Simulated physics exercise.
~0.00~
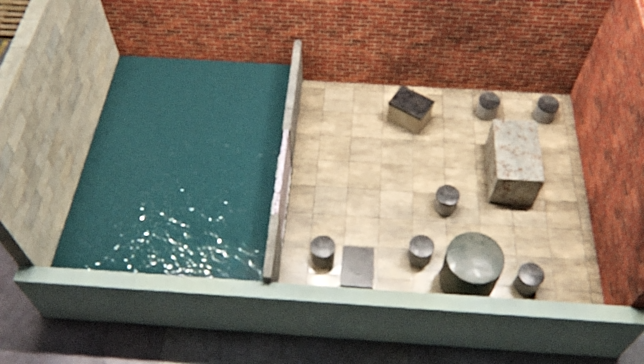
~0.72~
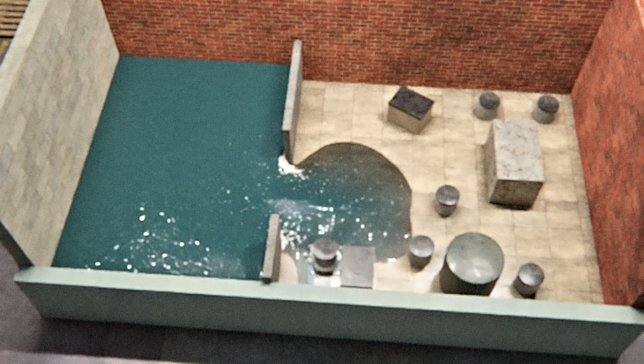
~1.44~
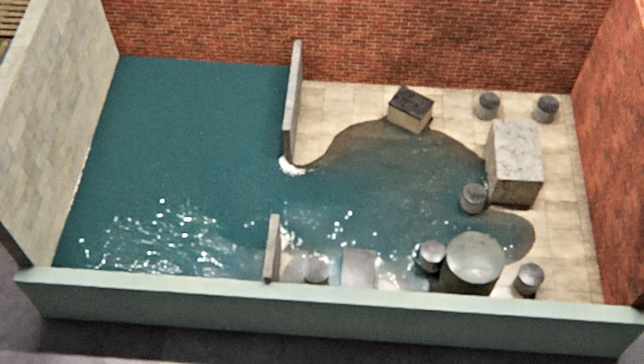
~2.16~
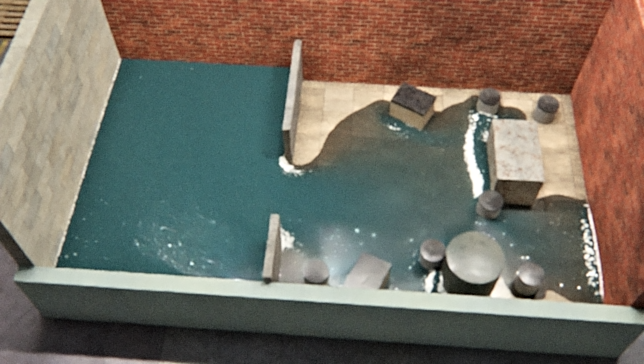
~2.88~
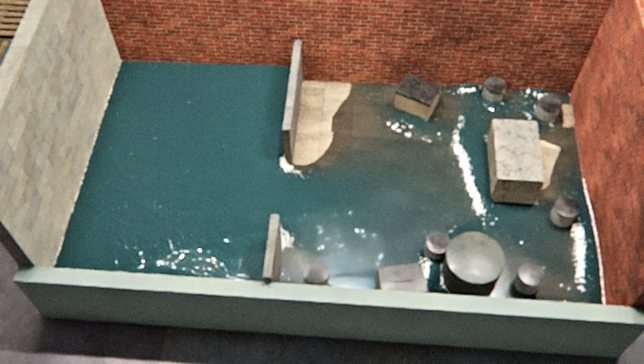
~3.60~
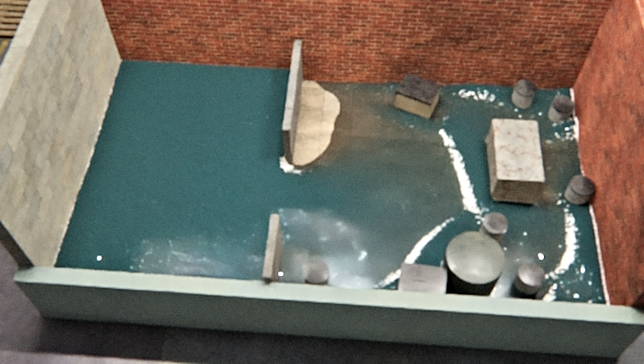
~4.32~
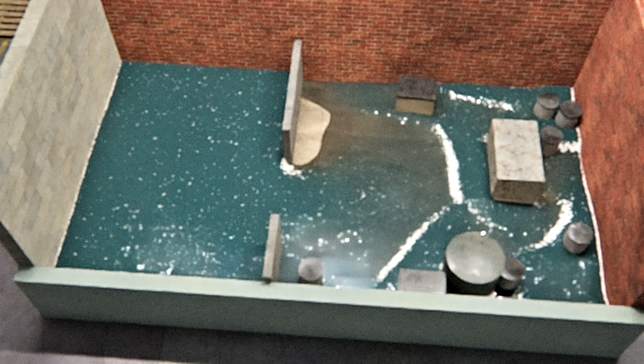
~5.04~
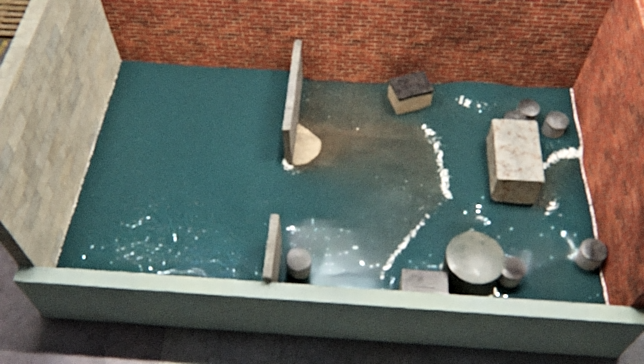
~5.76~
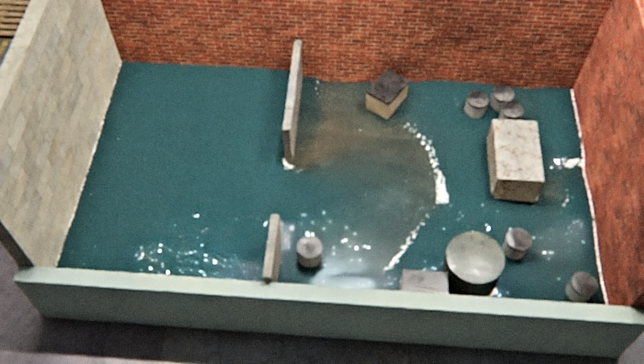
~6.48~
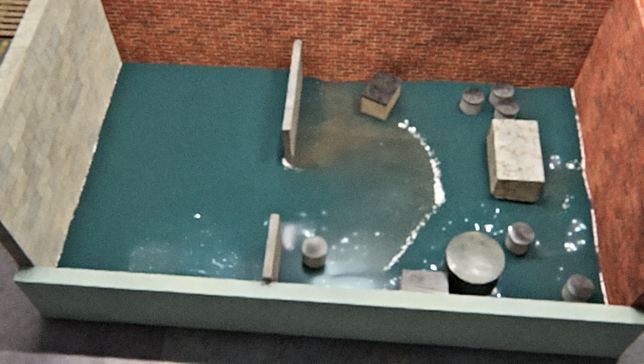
Dark teal water bursts through a gap in the partition and spreads right across the tiled floor, surrounding the pails and chests and carrying several toward the brick wall, until the floor is covered and the drifted items stand scattered upright in calmer water.
